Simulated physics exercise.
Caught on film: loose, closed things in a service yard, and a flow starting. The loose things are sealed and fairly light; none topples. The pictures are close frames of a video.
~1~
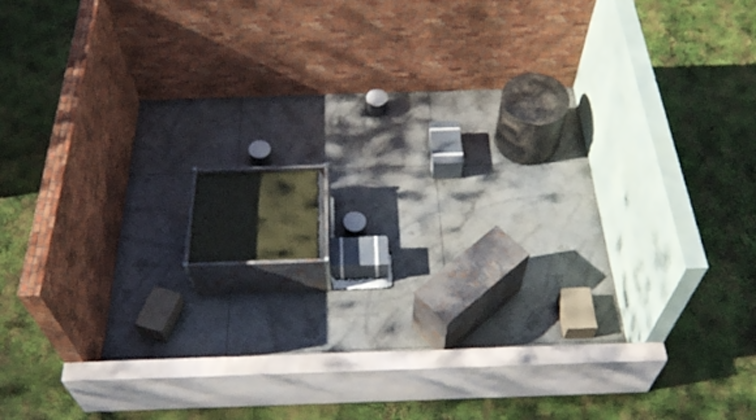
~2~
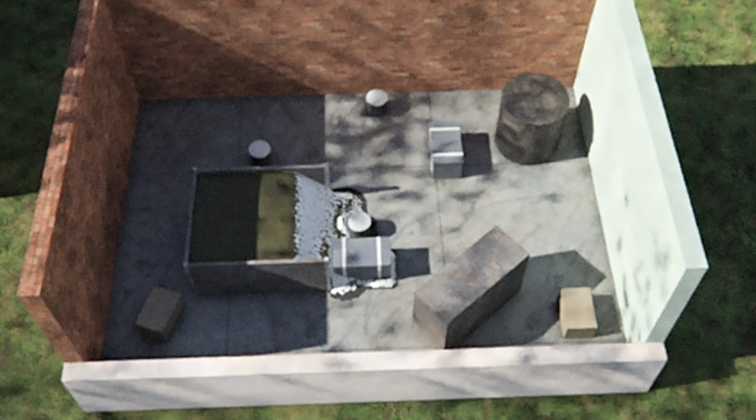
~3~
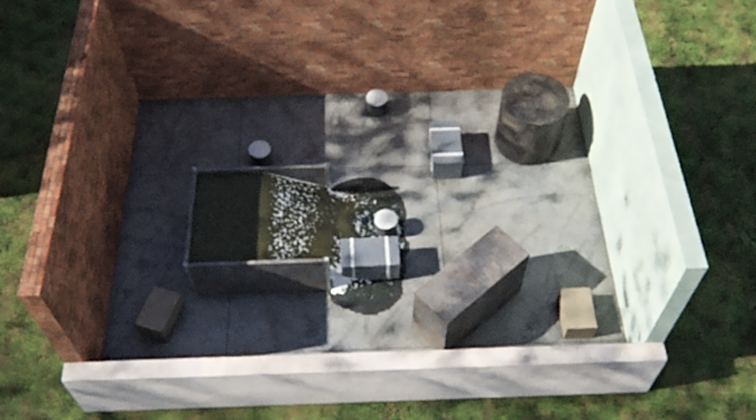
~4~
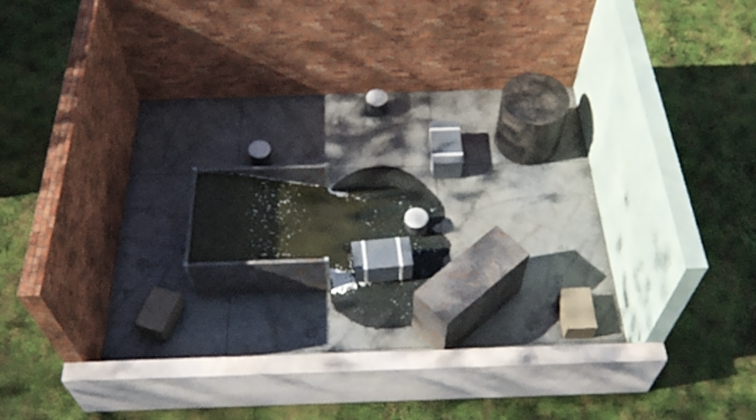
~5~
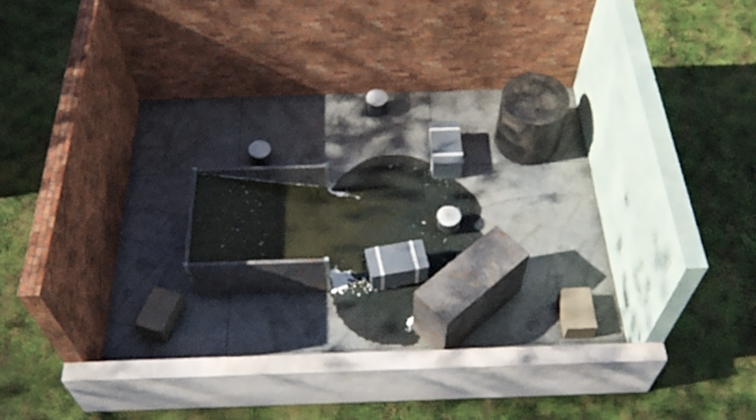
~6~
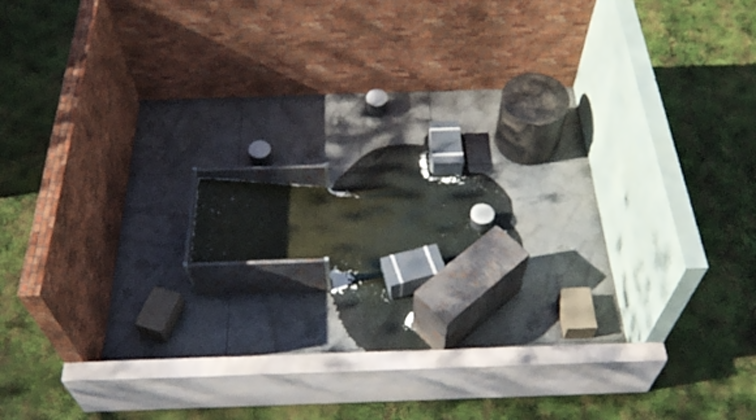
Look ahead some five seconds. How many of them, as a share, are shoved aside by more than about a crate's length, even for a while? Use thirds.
That comes to two thirds or above.
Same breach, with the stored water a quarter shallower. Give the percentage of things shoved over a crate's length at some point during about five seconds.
Near 40 in a hundred.
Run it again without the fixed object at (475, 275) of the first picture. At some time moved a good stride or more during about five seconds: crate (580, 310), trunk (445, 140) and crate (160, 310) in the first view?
As listed: Swept aside, yes, not that far.
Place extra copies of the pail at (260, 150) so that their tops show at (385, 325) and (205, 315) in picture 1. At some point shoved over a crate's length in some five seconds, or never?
One after the other: Shifted that much, not that far.
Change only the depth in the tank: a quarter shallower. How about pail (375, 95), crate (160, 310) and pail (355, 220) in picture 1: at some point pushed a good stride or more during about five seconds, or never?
One after the other: Under that, not that far, that far or more.
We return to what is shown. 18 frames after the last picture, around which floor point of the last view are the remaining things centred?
Roughly at (425, 202).
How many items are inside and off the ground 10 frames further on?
I count 3.
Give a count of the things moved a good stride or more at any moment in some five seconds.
It comes to 5.
A moment on, 2 of 7 are well off their spots; 1 afloat.
Next, 3 of 7 are well off their spots; 3 afloat.
Later, 3 of 7 are well off their spots; 4 afloat.
In the end, 5 of 7 are well off their spots, and 5 have been at some point; 4 afloat.
